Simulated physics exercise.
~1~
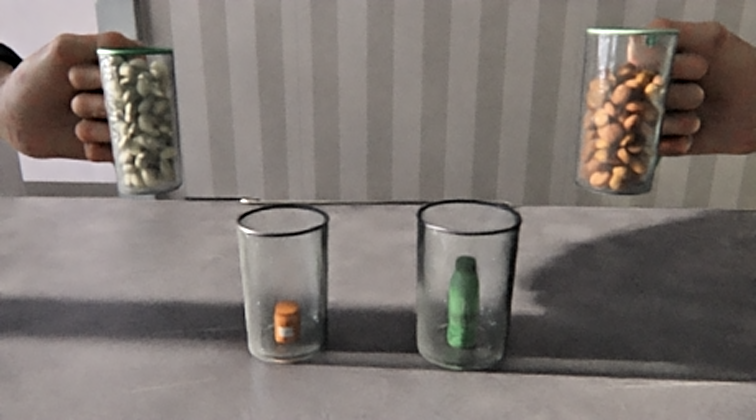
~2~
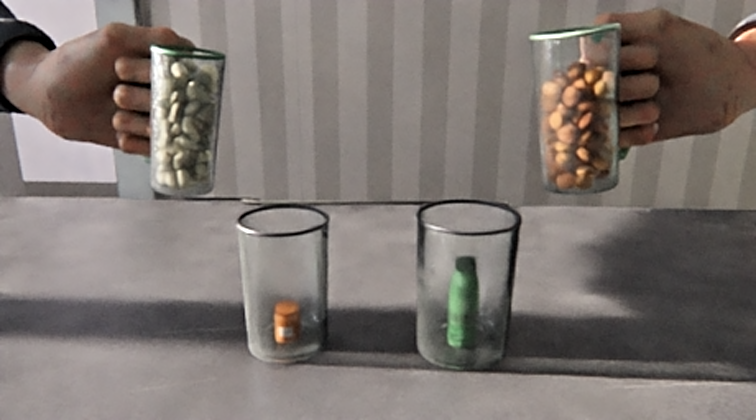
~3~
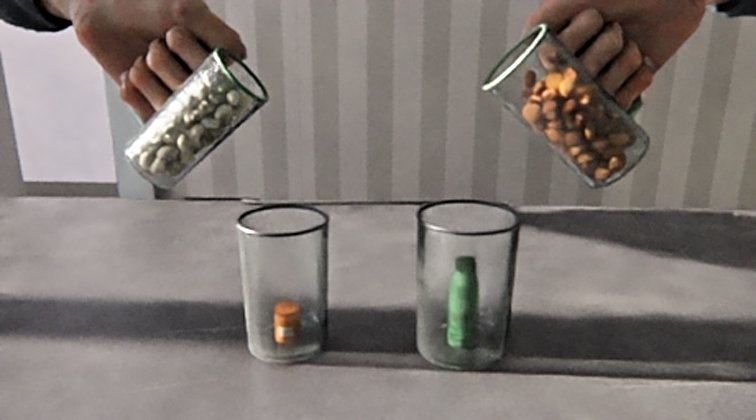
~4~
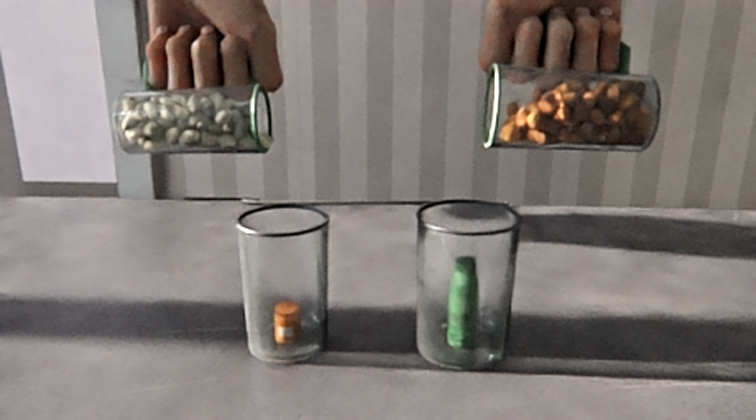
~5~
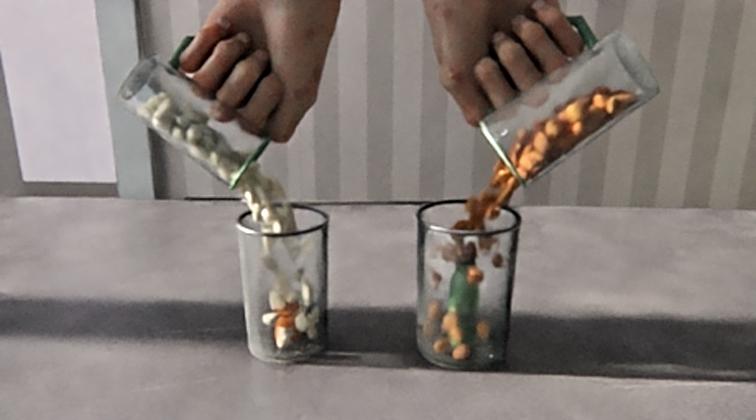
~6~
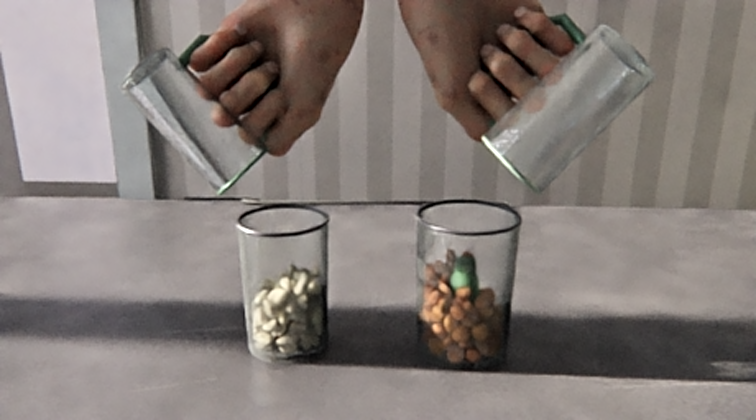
At first, two hands hold clear cups above a grey table, one filled with pale, bean-like pieces on the left and one with orange-brown pieces on the right. Below stand two clear glasses, the left holding a small orange object and the right a taller green bottle-shaped one. The hands bring the cups inward and tilt them onto their sides. They tip them further, and the pieces stream down around both objects. Finally, the cups are empty, still tipped over the partly filled glasses, with the orange object buried and the green top still showing.
